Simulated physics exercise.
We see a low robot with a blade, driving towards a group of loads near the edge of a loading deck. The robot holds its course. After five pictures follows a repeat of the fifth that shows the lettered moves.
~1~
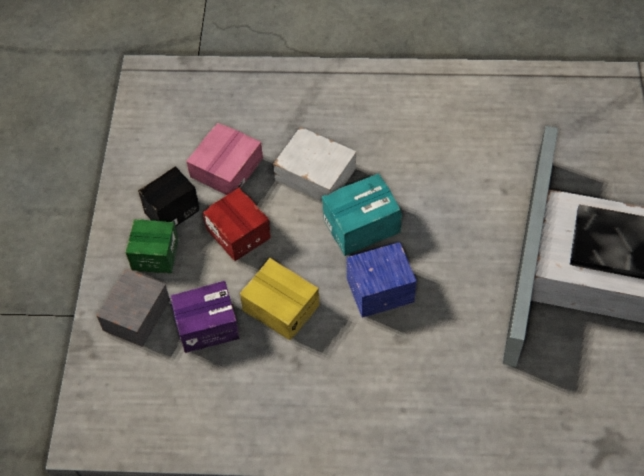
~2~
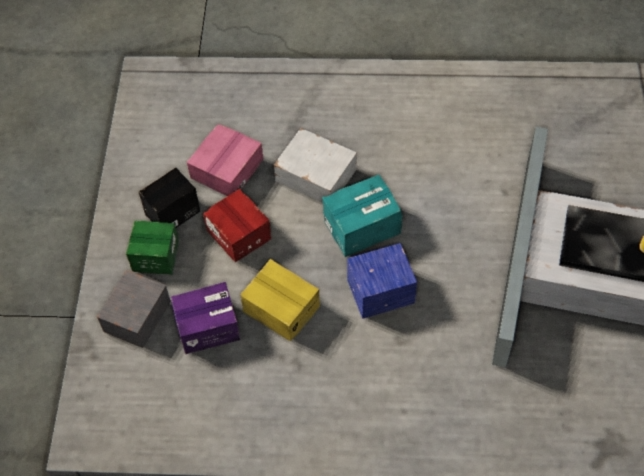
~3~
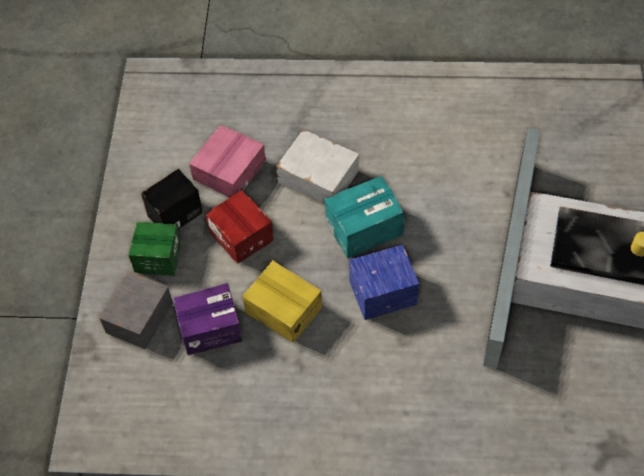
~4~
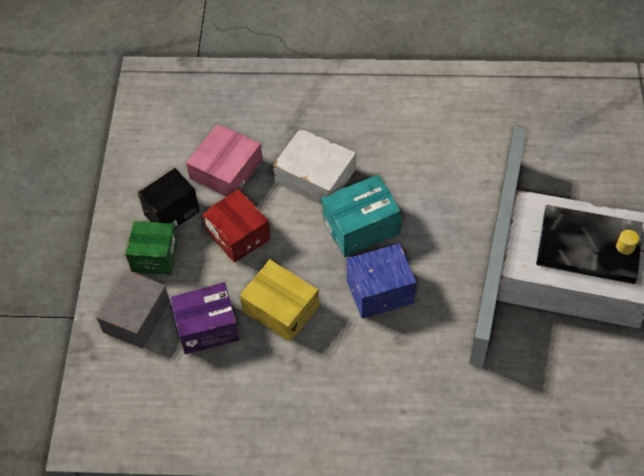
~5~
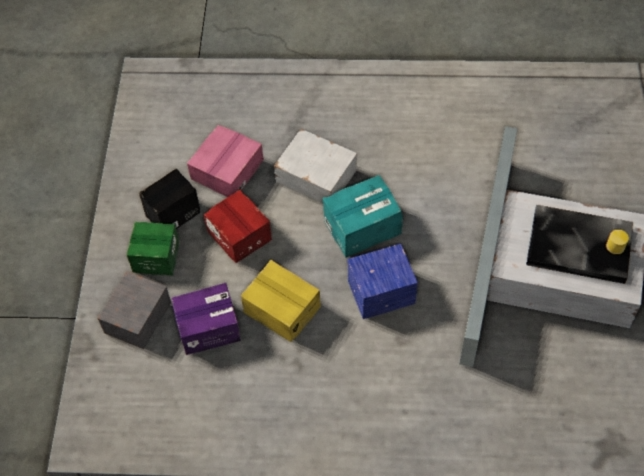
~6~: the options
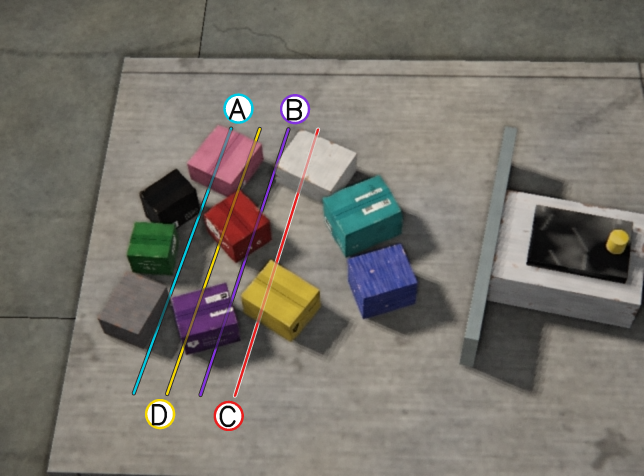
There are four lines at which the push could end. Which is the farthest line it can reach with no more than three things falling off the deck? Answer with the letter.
Line A.
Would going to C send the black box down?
No.
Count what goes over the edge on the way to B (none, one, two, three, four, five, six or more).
By then, none.
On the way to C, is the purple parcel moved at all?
By then, yes.
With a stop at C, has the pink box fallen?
By then, no.
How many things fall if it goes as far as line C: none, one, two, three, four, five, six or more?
The count is none.
On the marked copy, A at (186, 251); B at (248, 252); C at (280, 252); D at (217, 251).
Following A. Soon after the start, robot (459, 239); blue crate (339, 270); turquoise parcel (340, 213).
Later, robot (347, 237); grey crate (102, 307); black box (151, 195).
In the end, robot (260, 235); black box over the edge; grey crate over the edge; three fallen.
As for the rest, B is within the limit but short; C is within the limit but short; D is within the limit but short.
